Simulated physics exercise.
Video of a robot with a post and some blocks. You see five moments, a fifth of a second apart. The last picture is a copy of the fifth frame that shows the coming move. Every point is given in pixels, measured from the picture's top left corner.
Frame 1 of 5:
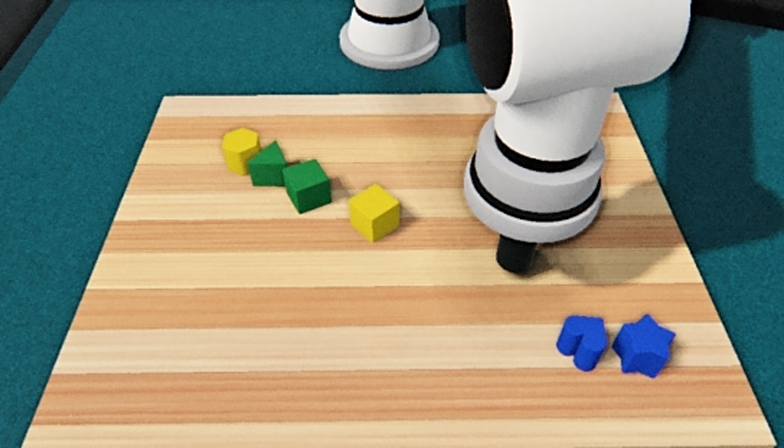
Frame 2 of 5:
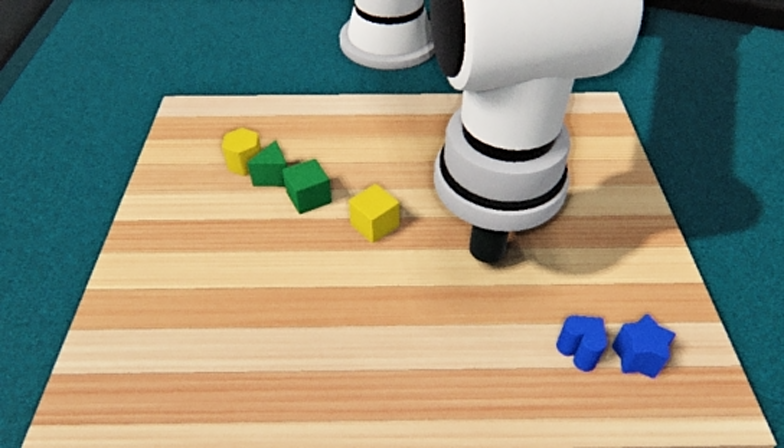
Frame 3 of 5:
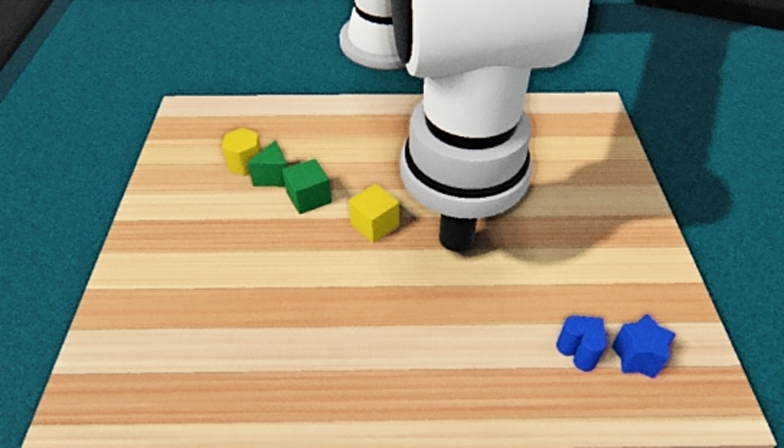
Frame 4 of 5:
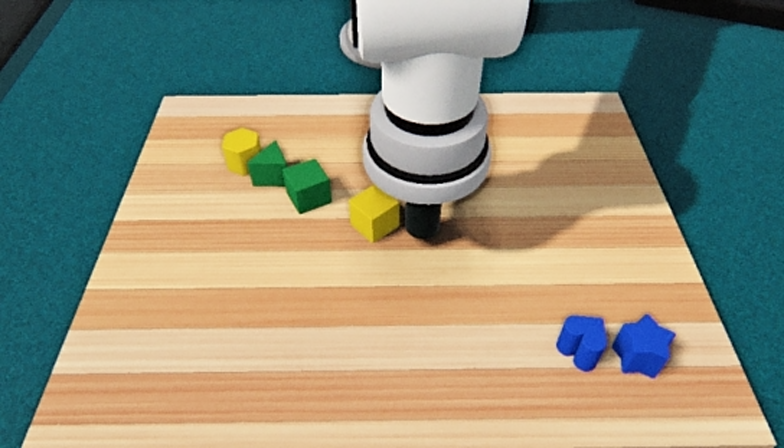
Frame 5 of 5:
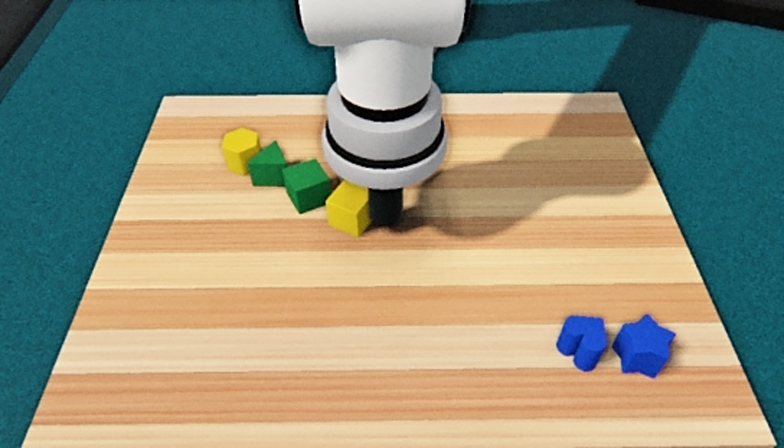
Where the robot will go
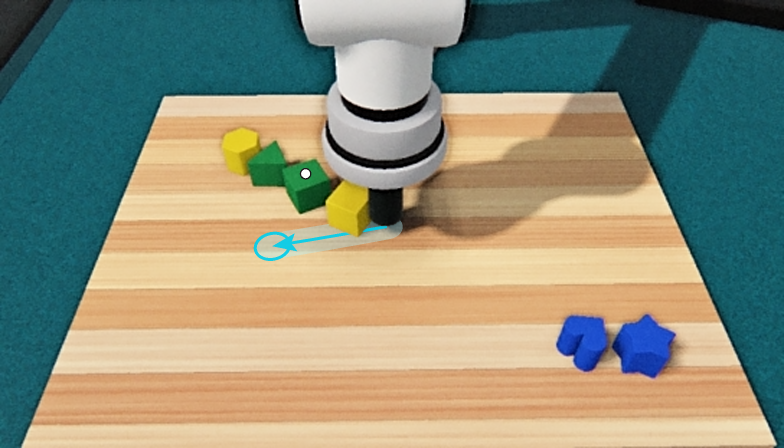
The footage shows a white robot arm with a black post moving left across a striped wooden board toward a yellow cube, then pushing it left against a green cube, while the other green, yellow and blue blocks stay still.
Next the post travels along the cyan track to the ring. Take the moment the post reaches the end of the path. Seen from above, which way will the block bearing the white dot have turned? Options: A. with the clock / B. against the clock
The answer is A.
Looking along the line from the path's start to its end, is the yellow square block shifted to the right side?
Yes - that is the case.
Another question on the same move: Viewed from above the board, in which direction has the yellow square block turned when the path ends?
Seen from above, its turn is clockwise.
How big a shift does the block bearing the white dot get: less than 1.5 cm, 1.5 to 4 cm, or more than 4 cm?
Its final spot will lie 1.5 to 4 cm from the current one.
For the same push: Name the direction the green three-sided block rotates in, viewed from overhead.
It swings round anticlockwise.
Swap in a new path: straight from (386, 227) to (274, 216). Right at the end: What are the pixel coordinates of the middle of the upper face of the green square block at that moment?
At the end it should sit near (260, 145).
The line goes in a line from (386, 227) to (273, 246); the dot is on the green square block.
On the path given first. One third of the way, post at (348, 221); green square block at (301, 171); yellow square block at (320, 192), turned 30° clockwise.
Two thirds of the way, post at (308, 227); green three-sided block at (265, 150), turned 20° anticlockwise; green square block at (294, 166), turned 20° clockwise; yellow square block at (299, 191), turned 55° clockwise.
At the end, post at (270, 233); green three-sided block at (265, 150), turned 20° anticlockwise; green square block at (294, 166), turned 20° clockwise; yellow square block at (299, 191), turned 55° clockwise.
